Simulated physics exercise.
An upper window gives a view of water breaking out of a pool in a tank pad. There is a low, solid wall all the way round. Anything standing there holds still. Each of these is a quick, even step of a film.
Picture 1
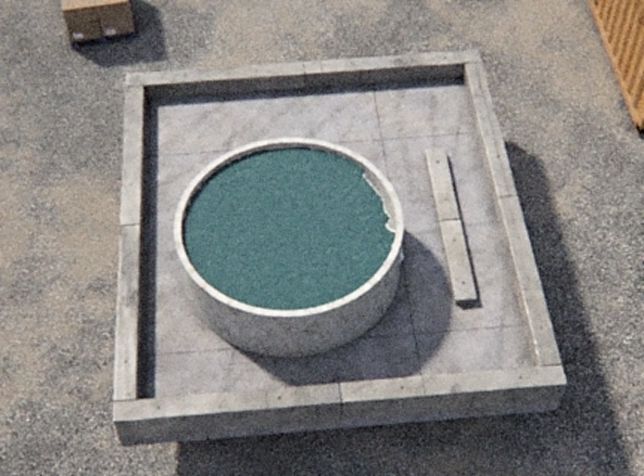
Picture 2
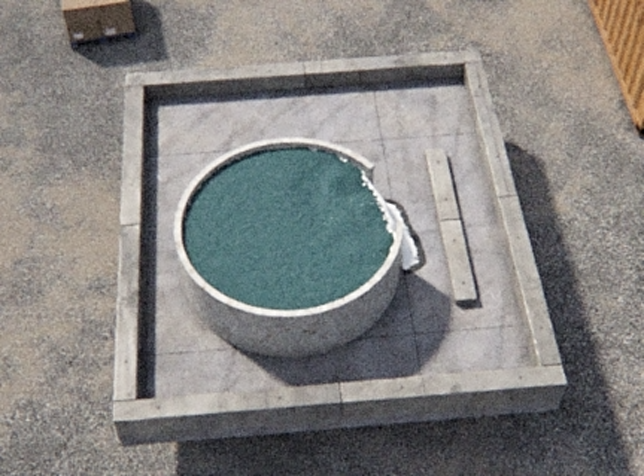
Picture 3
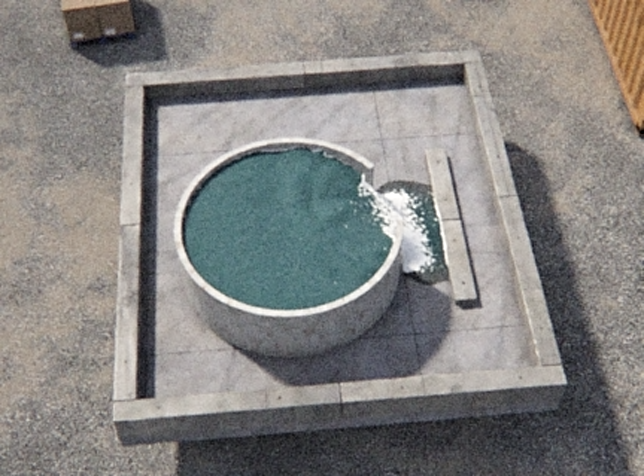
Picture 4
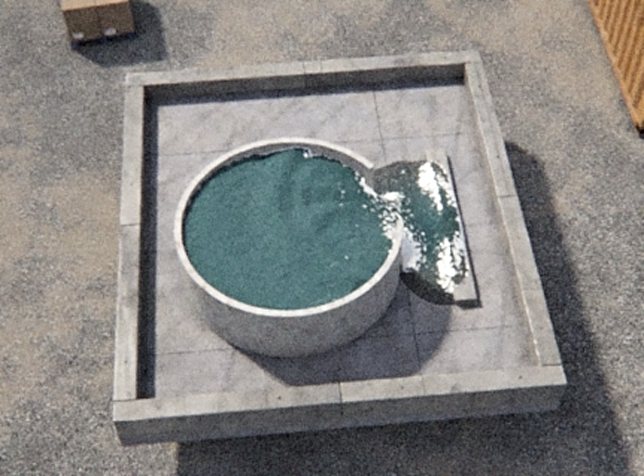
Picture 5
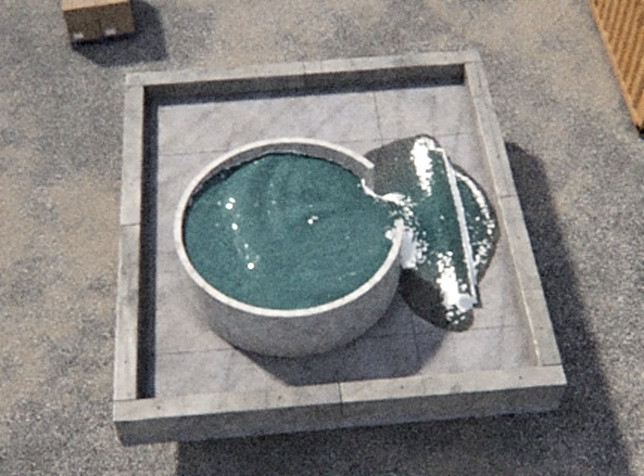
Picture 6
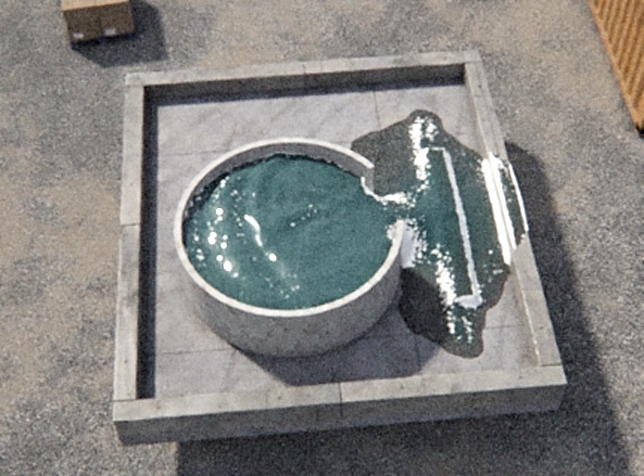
Dark green water breaks through a gap in the right rim of a round, pale concrete pool, seen from a high, fixed view over a square, low-walled pad on gravel. A narrow concrete bar lies right of the pool, with a brown box at upper left and an orange-brown ribbed object at upper right. White froth bursts out, then the water crosses the bar, spreads up and down the pad and meets the right wall, as ripples glint in the lowering pool.
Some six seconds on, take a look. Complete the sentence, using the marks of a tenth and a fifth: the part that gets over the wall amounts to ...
The part that gets over the wall amounts to under one tenth.
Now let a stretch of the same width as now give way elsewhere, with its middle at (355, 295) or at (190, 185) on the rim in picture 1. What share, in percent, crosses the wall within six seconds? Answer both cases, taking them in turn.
Note: Try one around 20 in a hundred, try two around 18.
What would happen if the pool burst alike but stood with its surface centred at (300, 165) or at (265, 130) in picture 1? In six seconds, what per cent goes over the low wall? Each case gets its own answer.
I'd say some 12 per cent for the first and some 14 per cent for the second.
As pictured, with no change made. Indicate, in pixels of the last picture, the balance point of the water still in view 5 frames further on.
The centre of mass sits at about (328, 249).
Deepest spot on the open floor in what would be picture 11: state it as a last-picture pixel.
Near (453, 80).
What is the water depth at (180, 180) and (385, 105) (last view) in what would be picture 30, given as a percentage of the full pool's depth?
Near 8 per cent and 30 per cent, respectively.
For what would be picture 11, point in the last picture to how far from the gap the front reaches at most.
At roughly (453, 80).
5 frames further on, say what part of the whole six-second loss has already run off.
Roughly 10 percent of it.
A moment on, water covers 30 % of the floor; the low wall has let 0 % over.
Next, water covers 35 % of the floor; the low wall has let 0 % over.
Then, water covers 50 % of the floor; the low wall has let 4 % over.
Later, water covers 75 % of the floor; the low wall has let 6 % over.
In the end, water covers 80 % of the floor; the low wall has let 6 % over.
